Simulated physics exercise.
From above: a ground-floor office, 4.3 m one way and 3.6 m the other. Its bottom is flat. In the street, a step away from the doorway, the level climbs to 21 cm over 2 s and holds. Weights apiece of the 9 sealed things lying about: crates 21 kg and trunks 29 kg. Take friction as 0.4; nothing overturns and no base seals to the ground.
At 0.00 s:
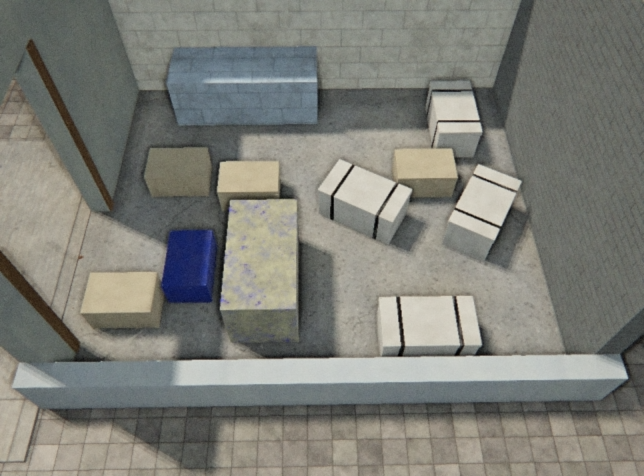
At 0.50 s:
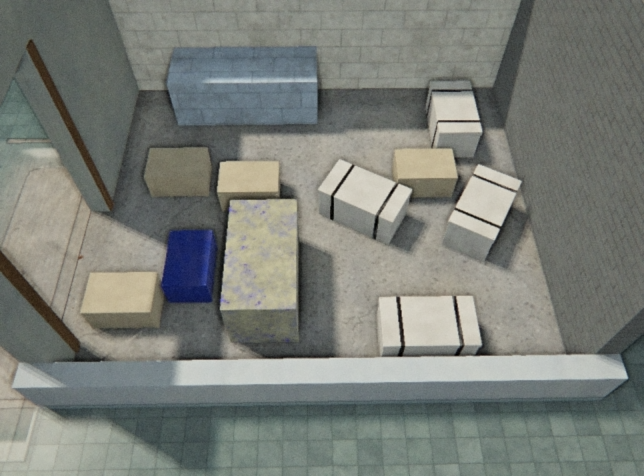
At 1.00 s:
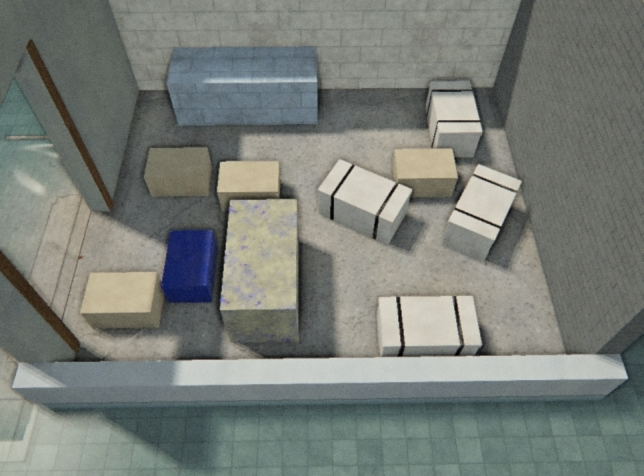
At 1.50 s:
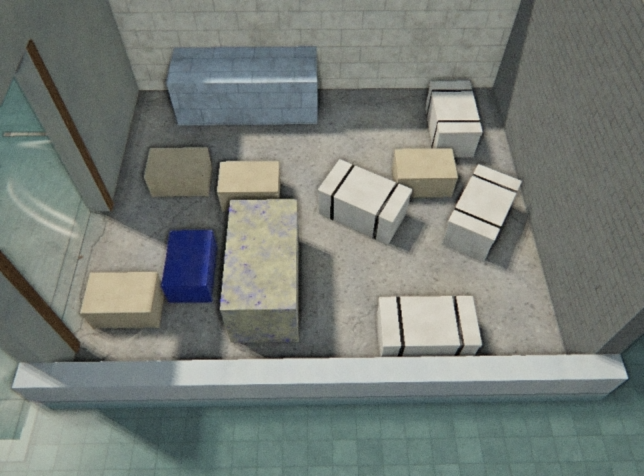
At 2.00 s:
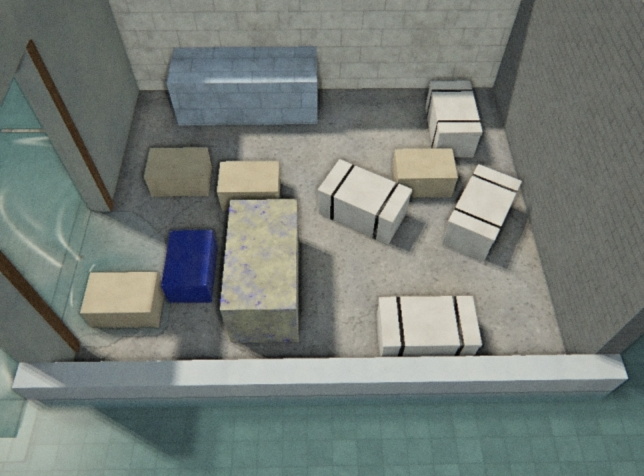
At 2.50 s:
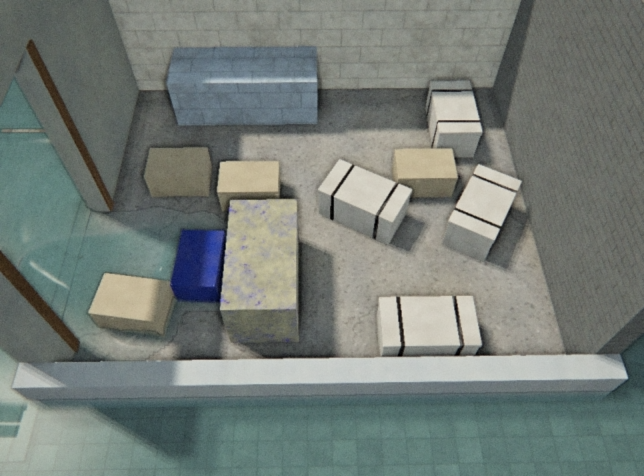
Water spread across the street outside a room of scattered boxes, then flowed in through the doorway on the left, where the blue box and a tan one beside it shifted slightly.
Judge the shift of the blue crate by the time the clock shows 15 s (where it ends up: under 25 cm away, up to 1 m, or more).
The blue crate travels far.
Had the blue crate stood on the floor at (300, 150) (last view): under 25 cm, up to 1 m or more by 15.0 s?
It ends far away.
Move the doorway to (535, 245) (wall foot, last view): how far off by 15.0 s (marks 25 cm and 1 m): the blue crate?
Then the blue crate is nudged along.
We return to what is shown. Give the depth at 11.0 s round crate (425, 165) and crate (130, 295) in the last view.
Roughly 9 and 14 cm.
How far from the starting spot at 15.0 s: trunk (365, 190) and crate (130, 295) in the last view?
In turn: 100 cm, 80 cm.
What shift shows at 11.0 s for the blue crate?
Roughly 300 cm by then.
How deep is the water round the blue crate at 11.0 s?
Roughly 10 cm.
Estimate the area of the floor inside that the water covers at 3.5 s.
About 4.0 m2.
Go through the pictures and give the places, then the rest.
The first picture shows the blue crate at (188, 257), on the bottom; 0.0 m2 under water; 0 of 9 have shifted.
The second picture shows the blue crate at (188, 257), on the bottom; water covers 0.0 m2; 0 of 9 have shifted.
The third picture shows the blue crate at (188, 257) rests on the ground; 0.0 m2 under water; 0 of 9 have shifted.
The fourth picture shows the blue crate at (188, 257) rests on the ground; water covers 0.0 m2; 0 of 9 have shifted.
The fifth picture shows the blue crate at (188, 257), on the bottom; water covers 0.6 m2; 0 of 9 have shifted.
The sixth picture shows the blue crate at (198, 257), on the bottom, 10 cm from its start; water covers 1.4 m2; 2 of 9 have shifted.
After 3.5 s the blue crate is near (210, 258), 0.2 m from its start, aground; 0 afloat.
After 6.8 s the blue crate is near (297, 134), 1.8 m from its start, afloat; 1 afloat.
After 11.0 s the blue crate is near (507, 254), 2.9 m from its start, afloat; 8 afloat.
After 15.0 s the blue crate is near (366, 279), 1.6 m from its start, afloat; 9 afloat.
